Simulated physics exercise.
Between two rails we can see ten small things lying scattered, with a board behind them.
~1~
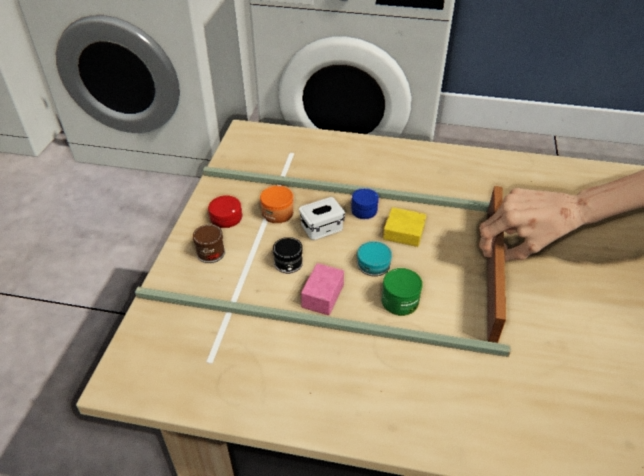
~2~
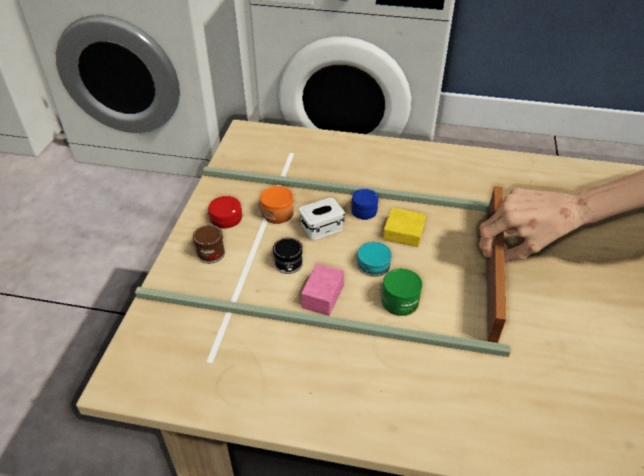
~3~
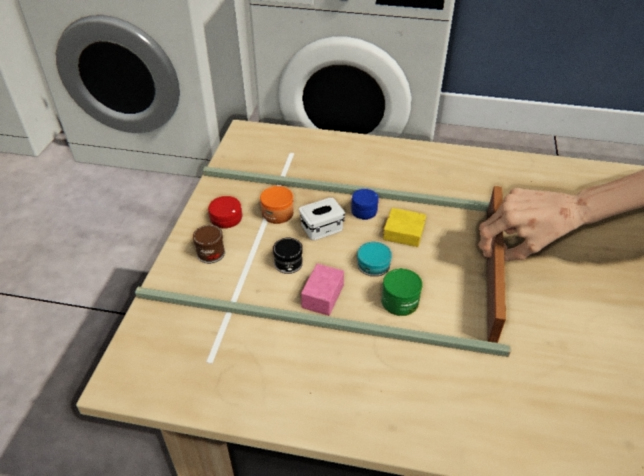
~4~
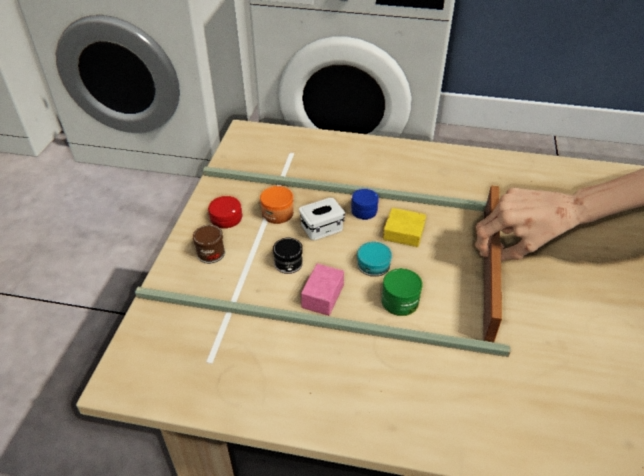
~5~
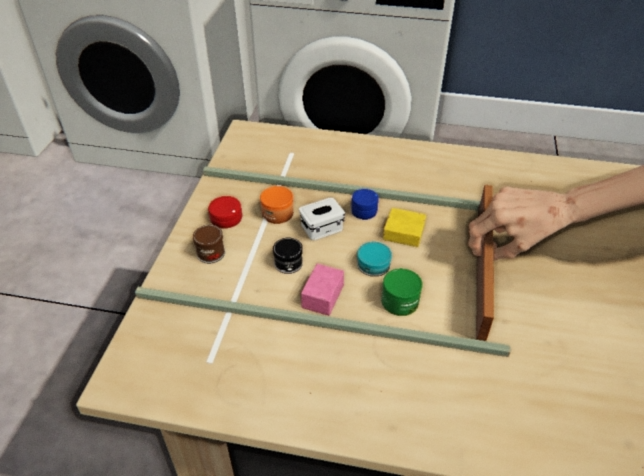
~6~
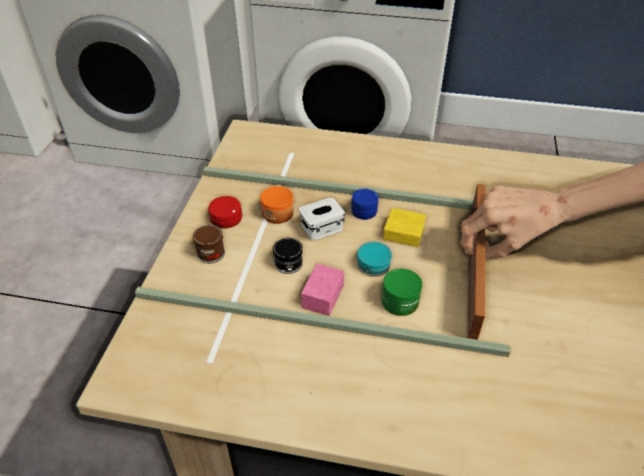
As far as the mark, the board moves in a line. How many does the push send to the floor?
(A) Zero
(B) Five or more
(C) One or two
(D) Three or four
Answer: A.
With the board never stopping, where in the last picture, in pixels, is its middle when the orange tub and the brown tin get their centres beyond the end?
First one: Around (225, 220). Other one: Around (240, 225).
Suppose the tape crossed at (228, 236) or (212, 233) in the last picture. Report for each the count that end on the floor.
Try 1: 2; try 2: 4.
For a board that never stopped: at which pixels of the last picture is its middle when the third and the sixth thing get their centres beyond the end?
For the first, roughly (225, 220); for the next, roughly (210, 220).
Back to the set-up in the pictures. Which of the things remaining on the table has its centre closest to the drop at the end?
The red lid ends nearest.
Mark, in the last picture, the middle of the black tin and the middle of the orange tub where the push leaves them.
Near (210, 245) and (224, 190).
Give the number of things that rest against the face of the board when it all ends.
That makes 4.
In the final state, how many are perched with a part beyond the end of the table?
Things overhanging at the end: 1.
Early on, none off yet; red lid at rest near (225, 212); brown tin at rest near (209, 244); orange tub at rest near (277, 205).
Finally, the number that fall off is zero.
